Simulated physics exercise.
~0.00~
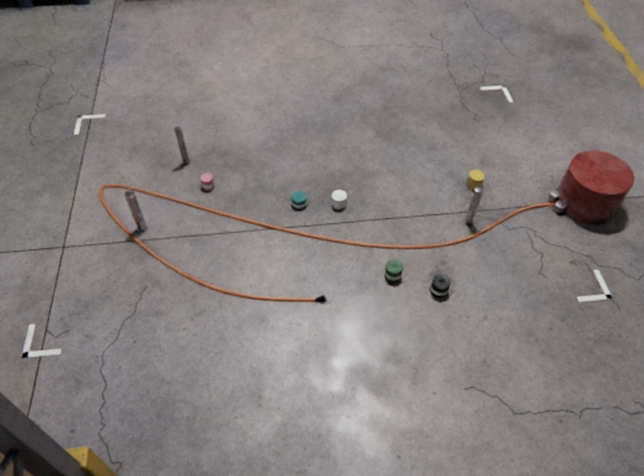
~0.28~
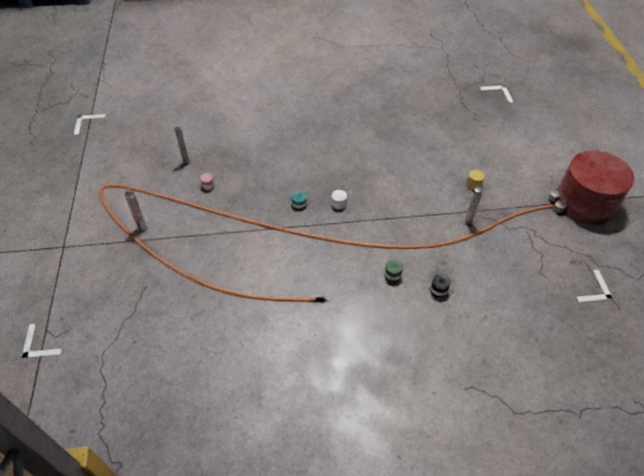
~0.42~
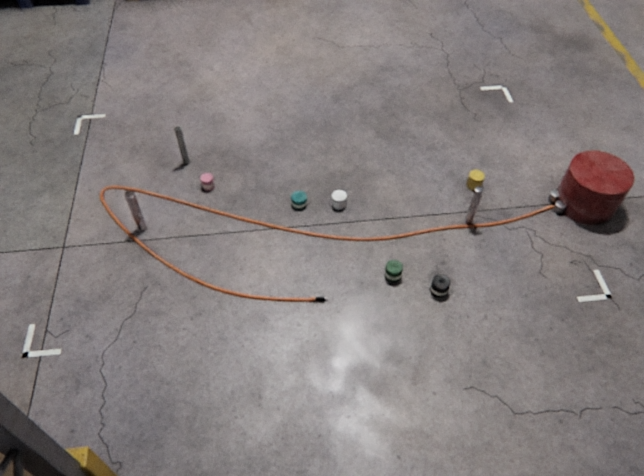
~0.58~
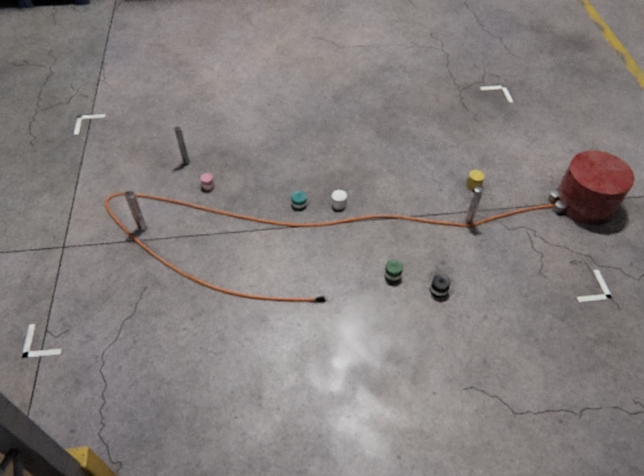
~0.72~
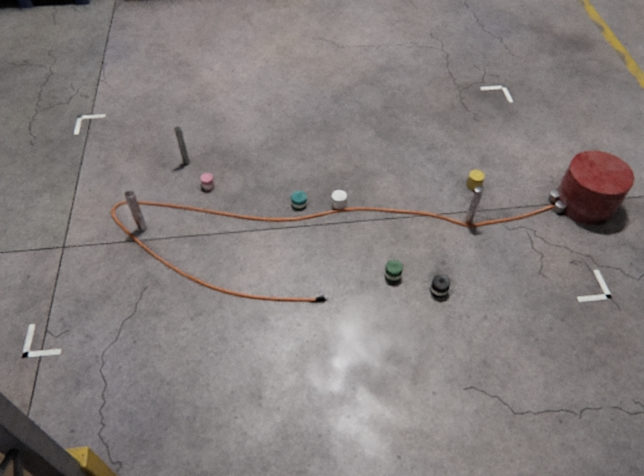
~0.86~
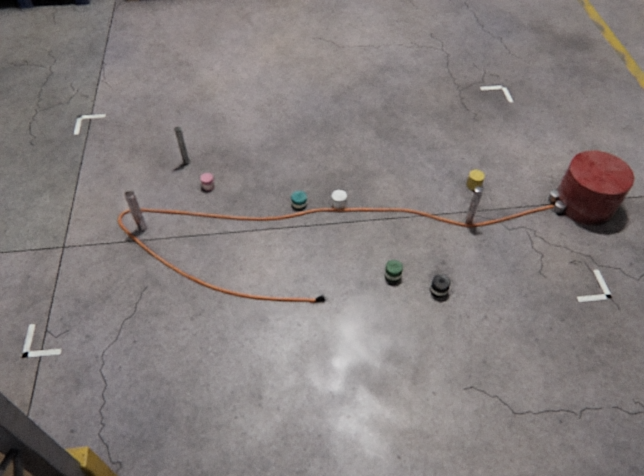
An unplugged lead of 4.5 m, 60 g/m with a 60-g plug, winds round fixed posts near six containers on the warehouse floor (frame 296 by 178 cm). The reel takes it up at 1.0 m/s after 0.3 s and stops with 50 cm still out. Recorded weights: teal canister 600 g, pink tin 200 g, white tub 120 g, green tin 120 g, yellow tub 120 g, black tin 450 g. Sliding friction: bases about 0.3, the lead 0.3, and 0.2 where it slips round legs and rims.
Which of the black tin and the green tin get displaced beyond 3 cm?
One by one: The black tin has the same spot. The green tin has the same spot.
At 1.8 s, plug at (190, 254); nothing else has moved.
At 2.7 s, plug at (224, 192); nothing else has moved.
At 3.7 s, plug at (371, 224); nothing else has moved.
At 4.6 s, plug at (494, 226); nothing else has moved.
At 5.4 s, plug at (494, 226); black tin 0 cm off its start at (441, 282), green tin 0 cm off its start at (395, 266).
